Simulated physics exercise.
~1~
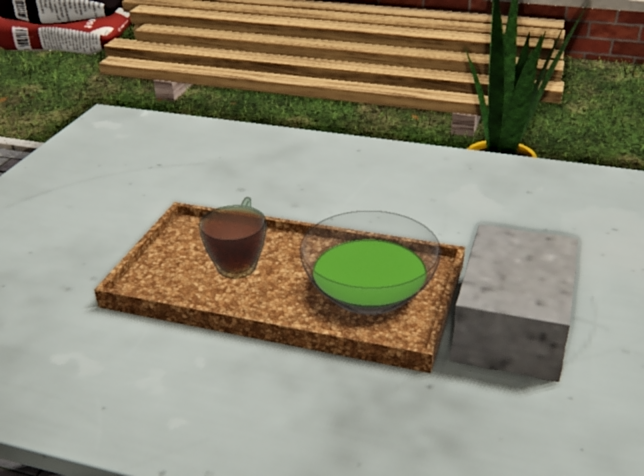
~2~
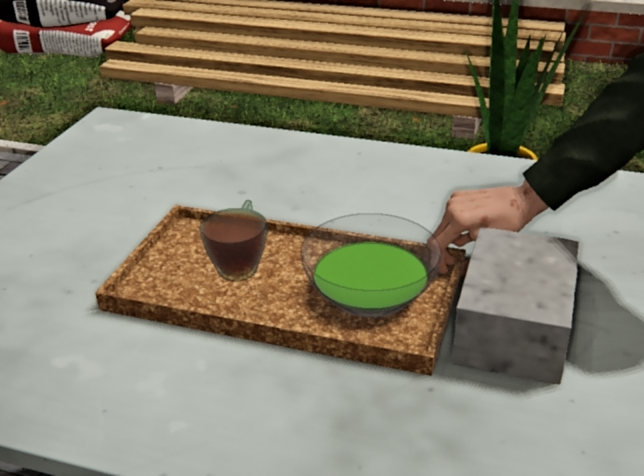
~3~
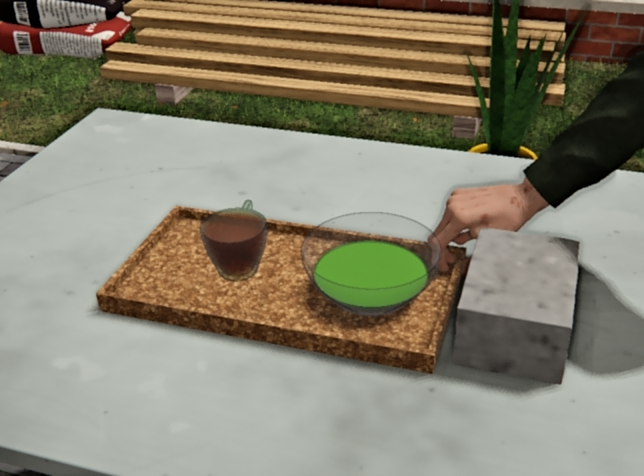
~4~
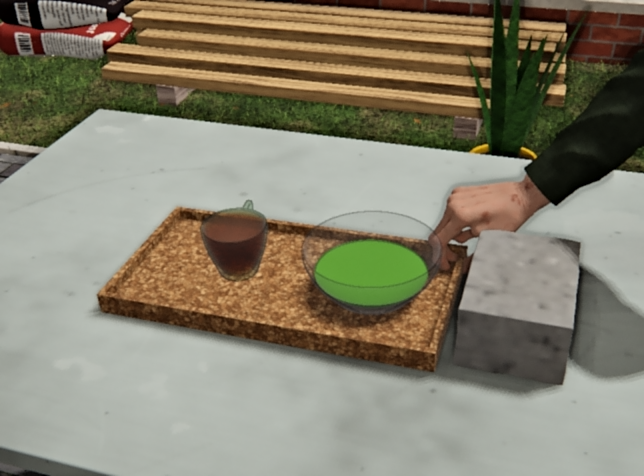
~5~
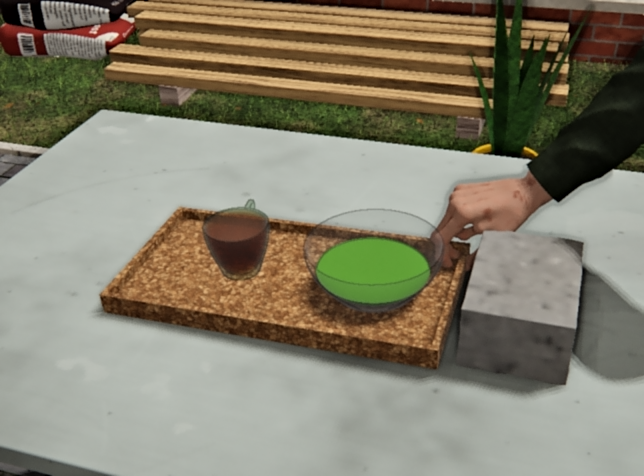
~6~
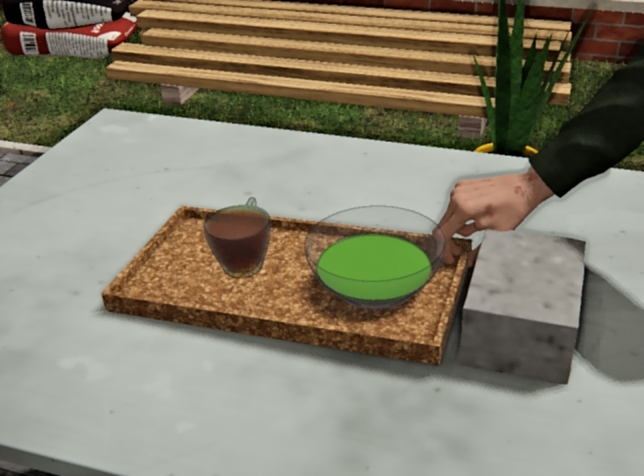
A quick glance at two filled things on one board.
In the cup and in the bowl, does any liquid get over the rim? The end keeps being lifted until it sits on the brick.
On the left the cup - some gets over, on the right the bowl - none gets over.
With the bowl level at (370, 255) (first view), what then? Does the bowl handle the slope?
Some lost.
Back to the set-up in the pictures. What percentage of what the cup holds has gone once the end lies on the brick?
Around 12 per cent.
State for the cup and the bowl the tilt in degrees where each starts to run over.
Near 6°, then 30°.
Next, the board slopes by about 7°; cup, it has slopped over; bowl, its rim is dry.
After that, the board slopes by about 14°; cup, it has slopped over; bowl, its rim is dry.
Finally, the board slopes by about 13°, resting on the brick; cup, it has slopped over; bowl, its rim is dry.
